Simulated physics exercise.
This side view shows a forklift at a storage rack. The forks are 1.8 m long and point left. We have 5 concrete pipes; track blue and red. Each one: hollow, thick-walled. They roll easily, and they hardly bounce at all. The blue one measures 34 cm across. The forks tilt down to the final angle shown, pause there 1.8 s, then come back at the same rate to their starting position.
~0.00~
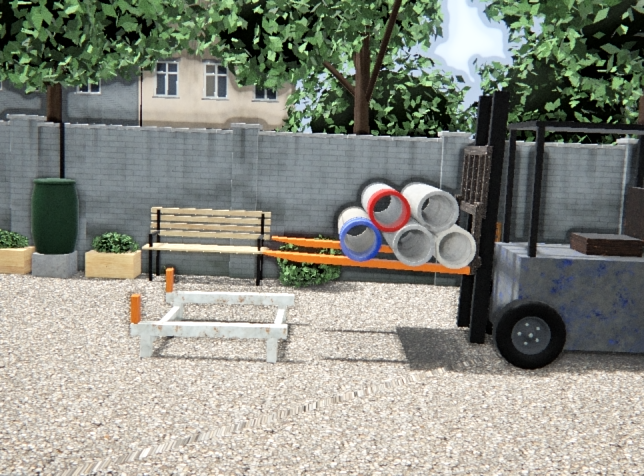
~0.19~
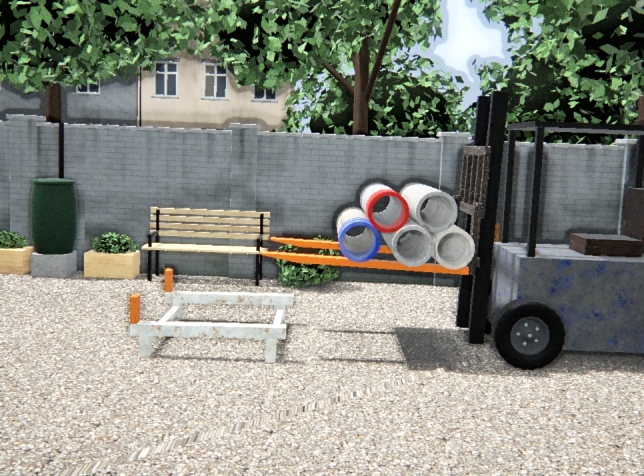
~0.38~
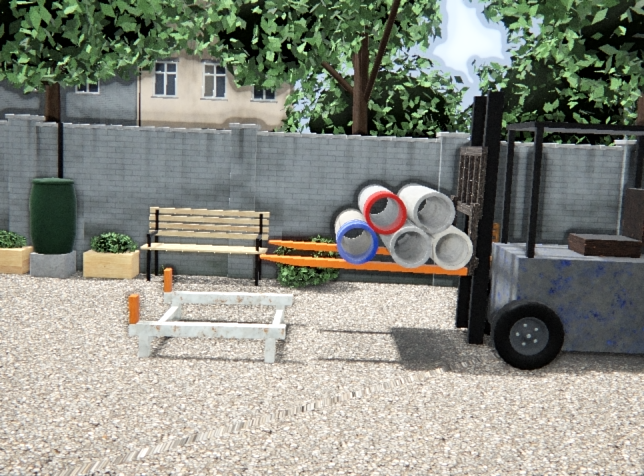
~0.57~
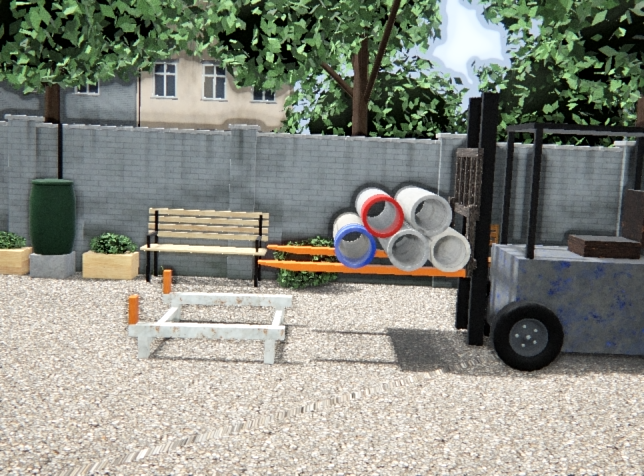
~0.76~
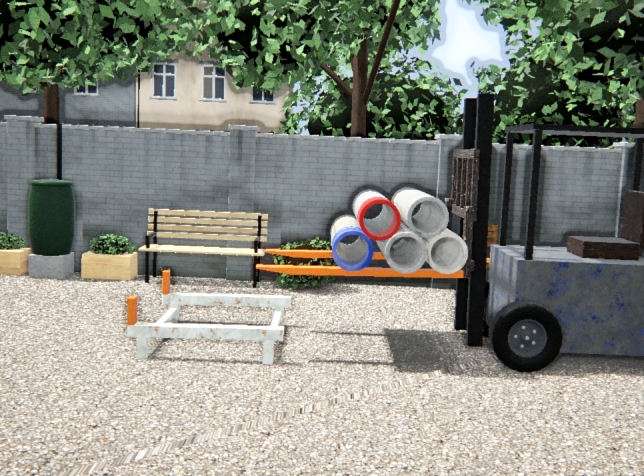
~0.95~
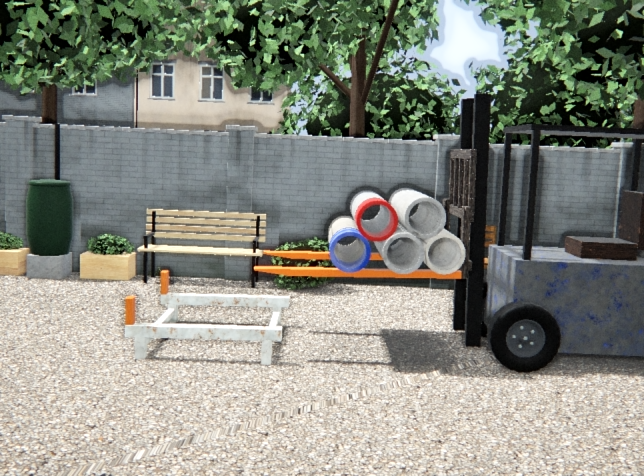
A dark forklift with a grey-blue body stands at the right of a gravel yard, seen from the side, with a grey wall, trees and buildings behind. Its orange forks point left, carrying five stacked grey pipes, one rimmed blue and one red, while a low white rack with orange posts and a bench stand to the left. The forks tilt slightly downward and the pipes shift a little left with them.
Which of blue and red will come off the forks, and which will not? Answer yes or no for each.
Blue: No; red: No.
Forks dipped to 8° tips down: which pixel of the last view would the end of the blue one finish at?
I'd put it somewhere around (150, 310).
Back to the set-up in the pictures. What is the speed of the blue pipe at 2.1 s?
Reading: Roughly 0.1 m/s.
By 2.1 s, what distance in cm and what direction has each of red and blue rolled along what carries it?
Leftward shifts - red 5, blue 5.
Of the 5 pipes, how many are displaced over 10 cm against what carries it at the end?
Altogether it comes to 0.
After 2.1 s, blue is on the forks, 75 cm from the tips; red is up on others, 100 cm from the tips; 0 of 5 have left the forks.
After 3.6 s, blue is on the forks, 70 cm from the tips; red is up on others, 90 cm from the tips; 0 of 5 have left the forks.
At rest (5.3 s), blue is on the forks, 80 cm from the tips; red is up on others, 105 cm from the tips; 0 of 5 have left the forks.
